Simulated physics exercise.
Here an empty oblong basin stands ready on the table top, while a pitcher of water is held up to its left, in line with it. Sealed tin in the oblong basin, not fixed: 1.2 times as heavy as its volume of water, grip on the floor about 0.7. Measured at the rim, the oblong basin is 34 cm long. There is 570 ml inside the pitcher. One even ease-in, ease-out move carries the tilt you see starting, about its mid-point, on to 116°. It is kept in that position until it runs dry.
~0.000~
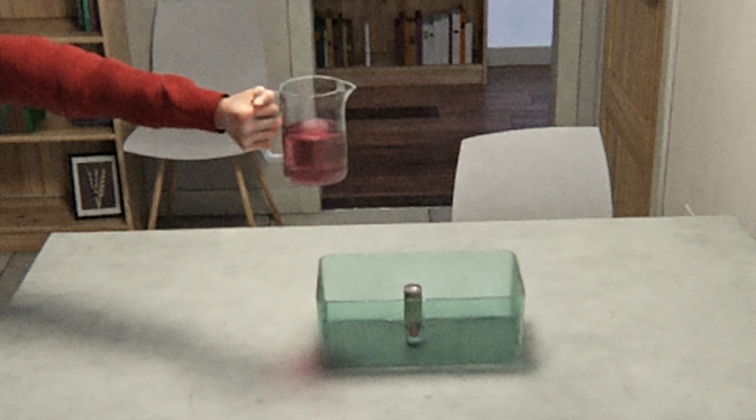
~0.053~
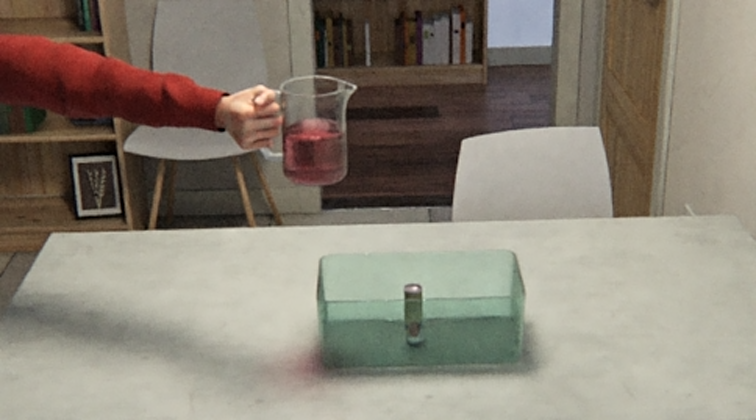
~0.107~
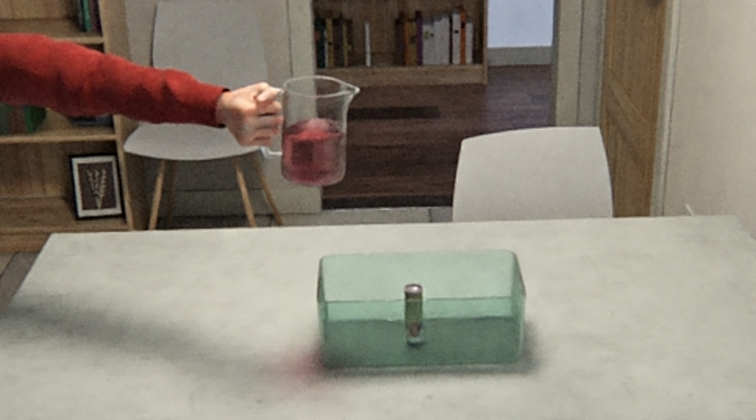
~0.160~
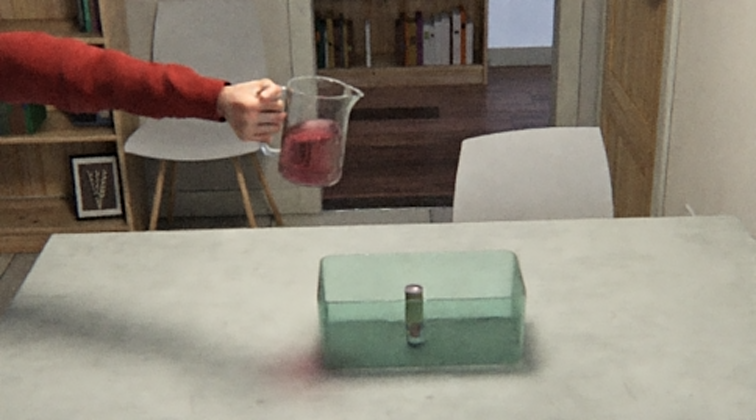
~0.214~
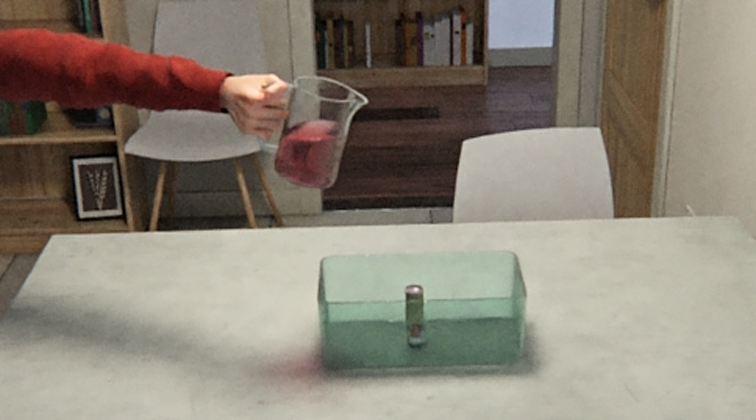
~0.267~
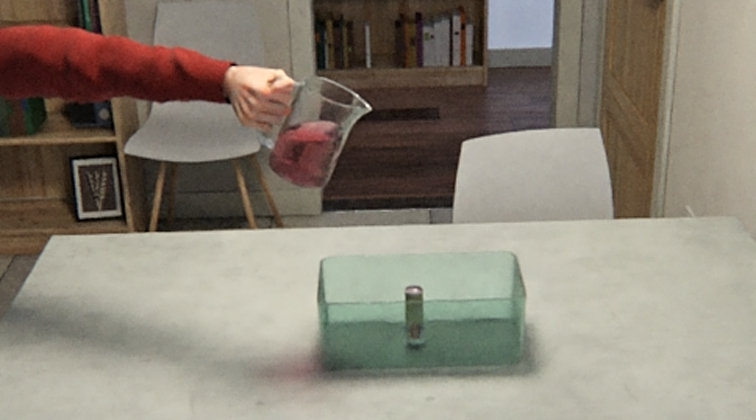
At a table, a hand gradually tilts a pitcher of red liquid to the right.
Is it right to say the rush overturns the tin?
Watch, it's going to hold out.
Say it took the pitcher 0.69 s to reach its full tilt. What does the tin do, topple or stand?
Result: Tin upright.
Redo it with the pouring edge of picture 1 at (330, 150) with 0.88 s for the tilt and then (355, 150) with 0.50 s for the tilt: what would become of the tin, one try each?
Run one: It does not tip. Run two: It tumbles.
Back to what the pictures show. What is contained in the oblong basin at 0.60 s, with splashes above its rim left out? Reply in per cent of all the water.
Some 0 per cent.
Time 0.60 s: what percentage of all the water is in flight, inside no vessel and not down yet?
10 %.
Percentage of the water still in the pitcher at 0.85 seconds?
26 per cent or thereabouts.
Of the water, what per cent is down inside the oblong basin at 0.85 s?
About 32 %.
Then, 0.60 s in, the tilt is 90° and 90 per cent is still to pour; the tin stands where it began.
Then, 0.85 s in, the tilt is 116° and 25 per cent is still to pour; the tin stands where it began.
Then, 1.10 s in, the tilt is 116° and 1 per cent is still to pour; the tin stands where it began.
Then, 1.38 s in, the tilt is 116° and 0 per cent is still to pour; the tin stands where it began.
Finally, the tin stands where it began.
